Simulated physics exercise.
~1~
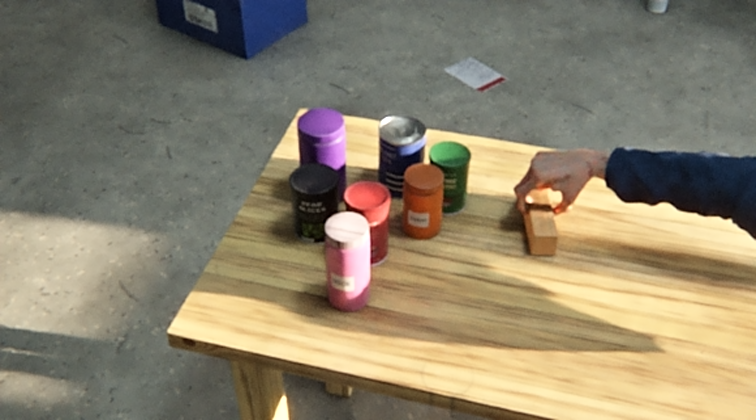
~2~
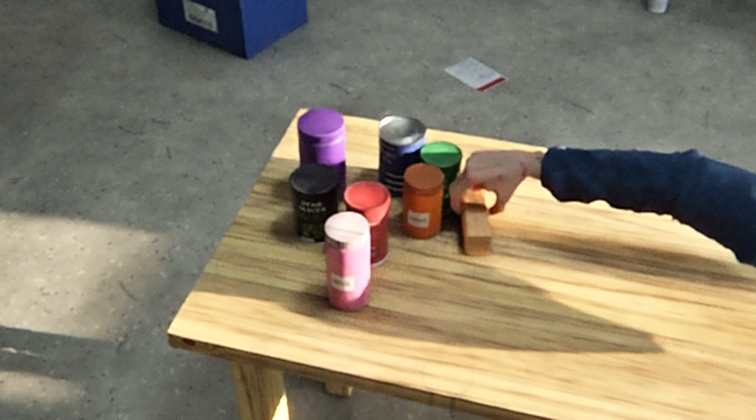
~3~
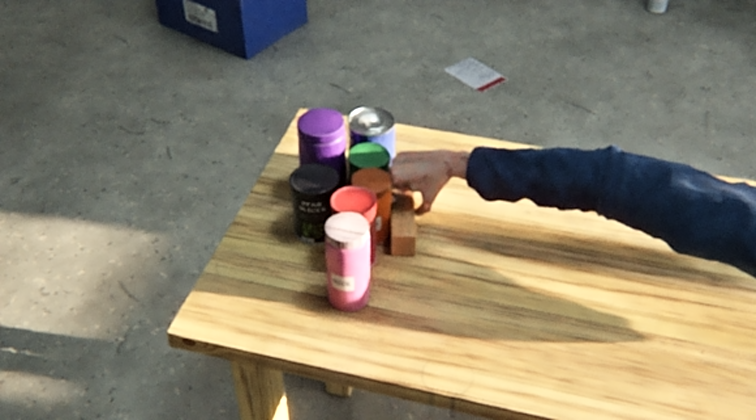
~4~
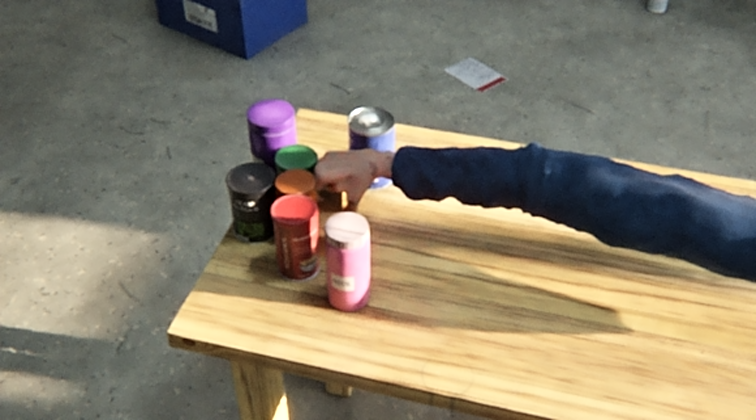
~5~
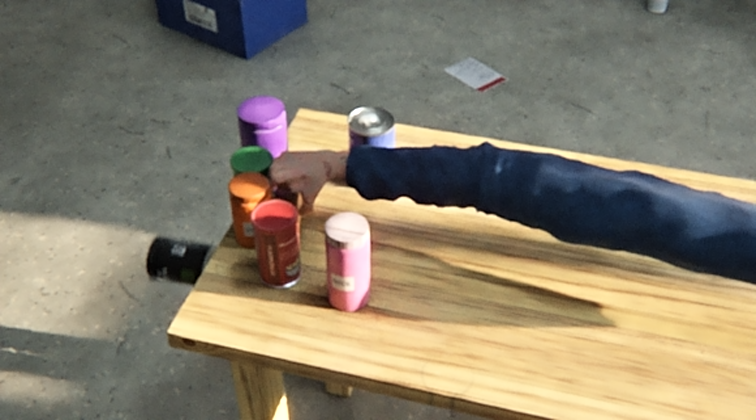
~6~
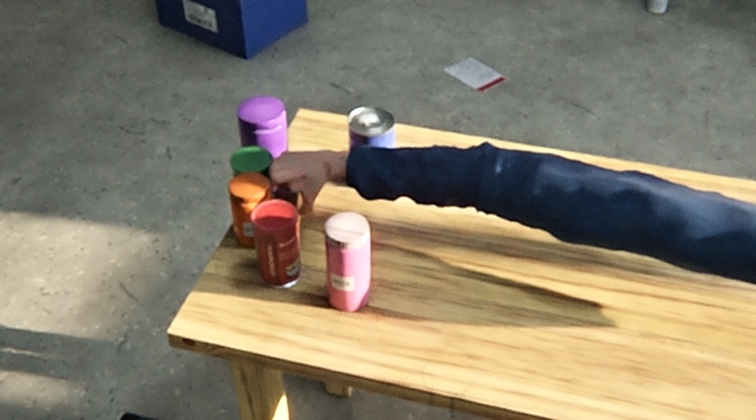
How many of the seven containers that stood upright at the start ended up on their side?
Just one did, the black tin, which tipped over as it went off the left edge of the table.
A hand in a dark blue sleeve slid a wooden block leftward across a table, shoving several colored containers along until the black one tipped off the left edge and dropped toward the floor, leaving the other six standing, the pink one unmoved.
